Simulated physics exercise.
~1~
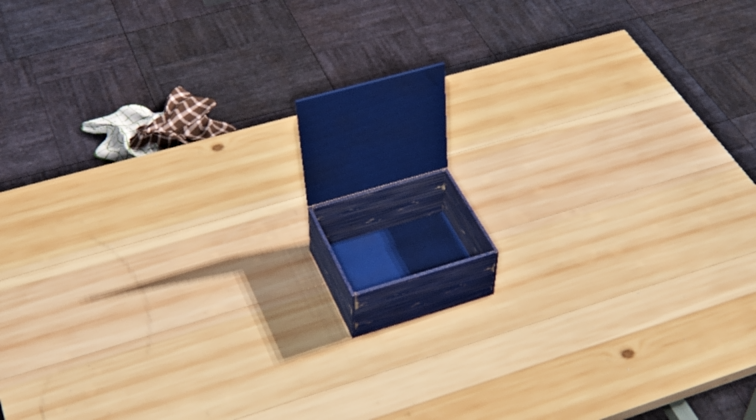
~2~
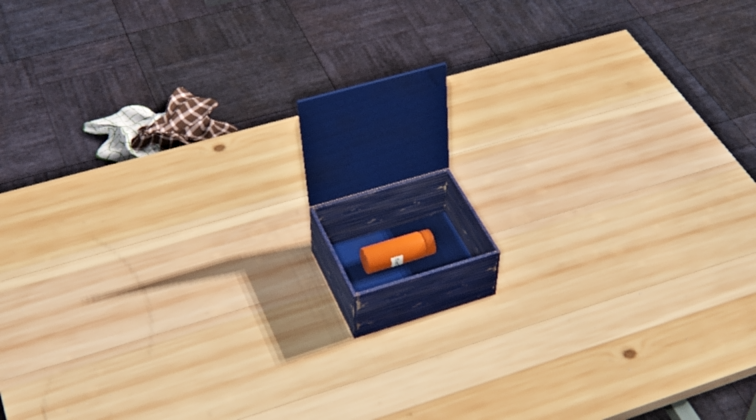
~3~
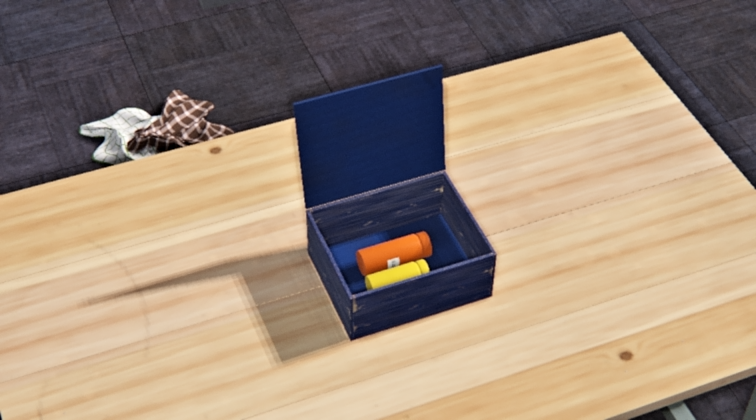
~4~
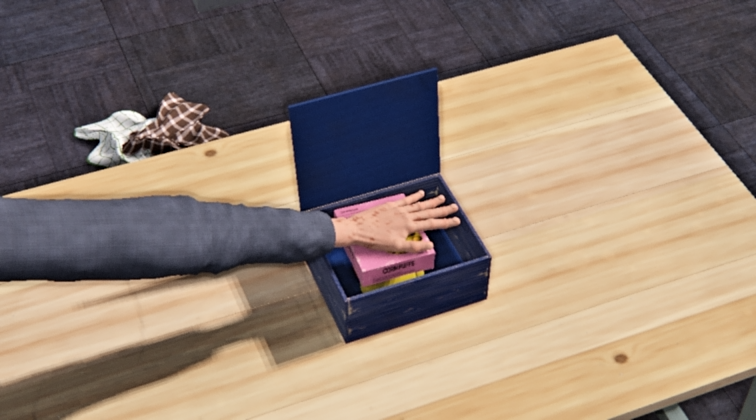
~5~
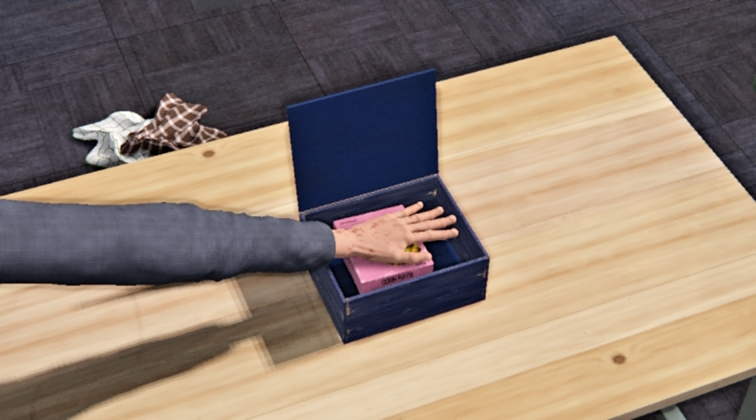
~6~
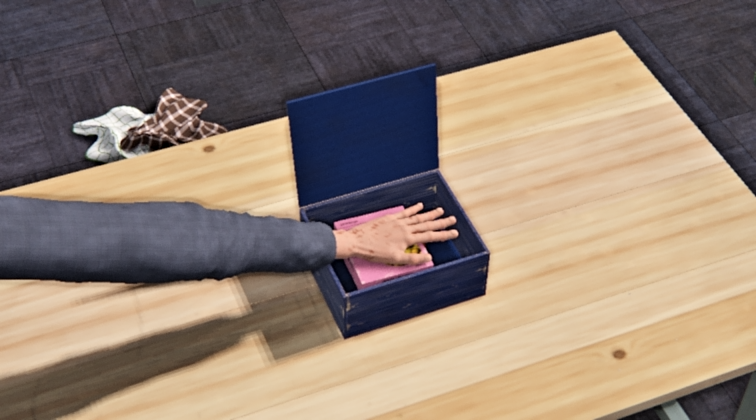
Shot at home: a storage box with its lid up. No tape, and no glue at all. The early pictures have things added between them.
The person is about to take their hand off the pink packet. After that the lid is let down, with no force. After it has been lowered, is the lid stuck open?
No.
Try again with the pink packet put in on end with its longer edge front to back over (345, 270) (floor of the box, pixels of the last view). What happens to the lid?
Then the box lid hangs open.
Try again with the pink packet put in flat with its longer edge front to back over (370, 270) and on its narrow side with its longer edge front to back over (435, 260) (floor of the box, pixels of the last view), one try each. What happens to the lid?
Case one: Lid down; case two: Lid left up.
Then, 1.30 s past the last view, lid 78° above the rim; pink packet rocked 5° from its first pose near (386, 259).
Then, 1.90 s past the last view, lid 36° above the rim; pink packet rocked 5° from its first pose near (386, 259).
Finally, lid shut; left askew, pink packet; the other 2 still in place. Final places as the last picture's camera would see them, pink packet near (386, 259).
